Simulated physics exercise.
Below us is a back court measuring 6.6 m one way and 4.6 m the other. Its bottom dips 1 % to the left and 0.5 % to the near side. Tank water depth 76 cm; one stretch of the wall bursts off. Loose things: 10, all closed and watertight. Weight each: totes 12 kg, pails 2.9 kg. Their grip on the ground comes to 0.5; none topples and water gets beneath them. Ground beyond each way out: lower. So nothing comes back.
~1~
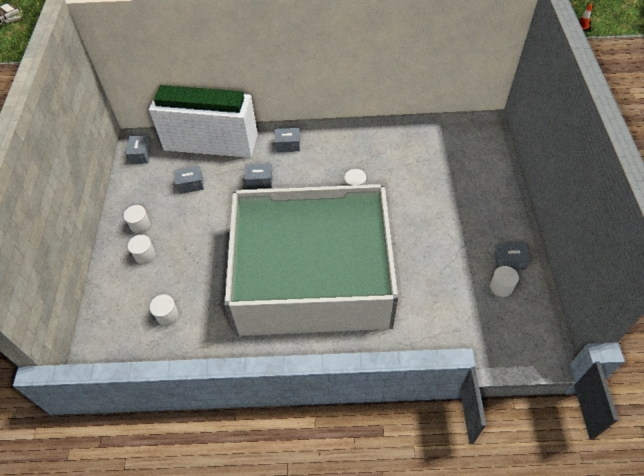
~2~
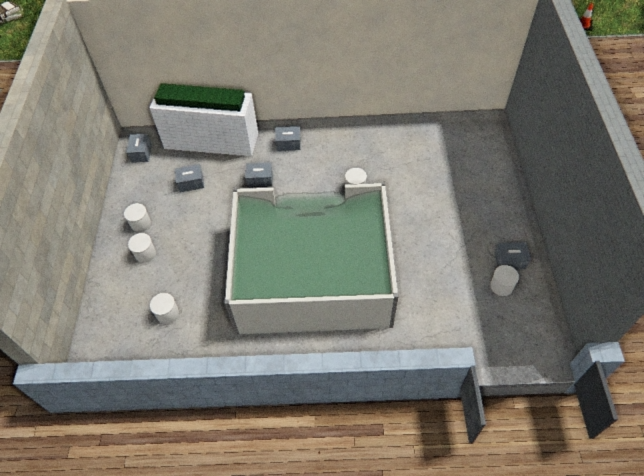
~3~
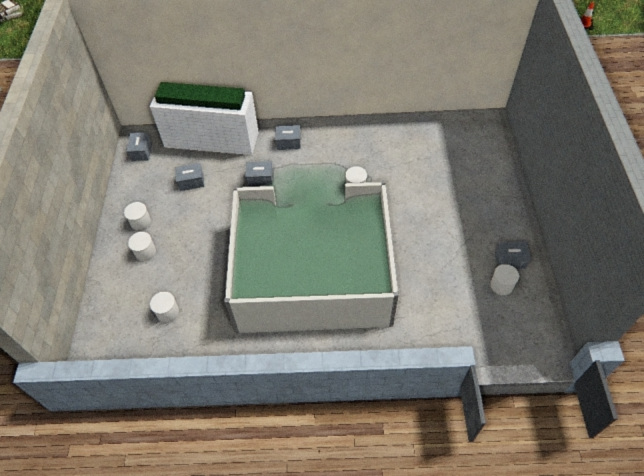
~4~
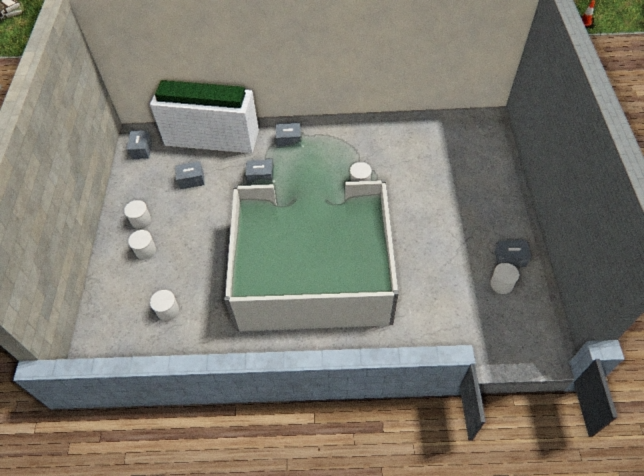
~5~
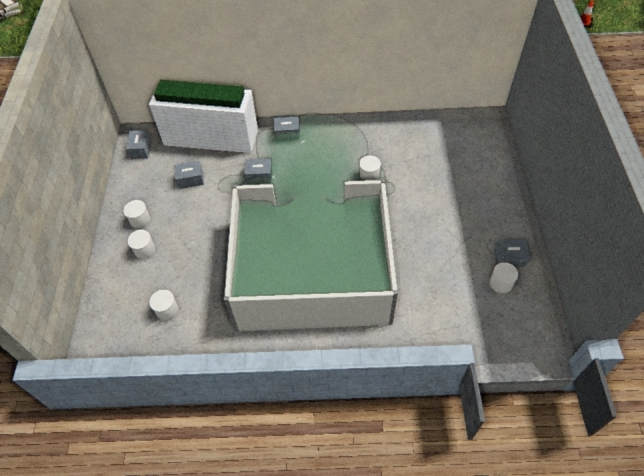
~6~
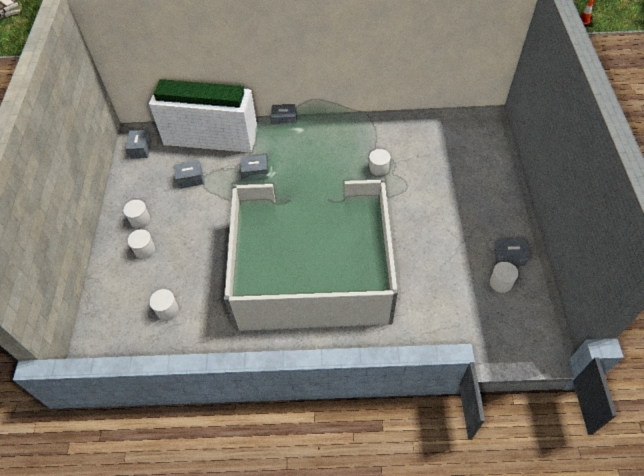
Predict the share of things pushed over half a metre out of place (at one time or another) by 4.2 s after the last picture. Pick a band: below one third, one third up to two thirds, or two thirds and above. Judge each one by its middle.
The share is two thirds and above.
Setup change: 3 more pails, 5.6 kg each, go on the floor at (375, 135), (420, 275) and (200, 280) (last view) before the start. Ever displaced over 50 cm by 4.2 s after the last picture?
The first comes out beyond the limit, the second within the limit, the third within the limit.
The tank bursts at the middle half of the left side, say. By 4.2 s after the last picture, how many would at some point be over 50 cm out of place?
Then the count would be 6.
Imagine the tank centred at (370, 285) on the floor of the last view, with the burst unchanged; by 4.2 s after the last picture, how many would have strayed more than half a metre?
Result: 7.
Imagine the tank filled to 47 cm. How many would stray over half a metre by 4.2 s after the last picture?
Then 2 of them.
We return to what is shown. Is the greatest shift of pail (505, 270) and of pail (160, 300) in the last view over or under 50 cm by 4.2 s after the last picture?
The first one is overshooting and the second one is undershooting.
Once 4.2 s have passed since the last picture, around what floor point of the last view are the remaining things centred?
They're centred close to (247, 271).
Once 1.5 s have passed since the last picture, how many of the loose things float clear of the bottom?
It comes to 1 of them.
Then, 0.4 s after the last picture 2 of 10 are over 50 cm from their spots; 1 afloat.
Then, 1.5 s after the last picture 2 of 10 are over 50 cm from their spots; 1 afloat.
Then, 2.8 s after the last picture 4 of 10 are over 50 cm from their spots; 2 afloat.
Then, 4.2 s after the last picture 8 of 10 are over 50 cm from their spots, and 8 have been at some point; 3 afloat.
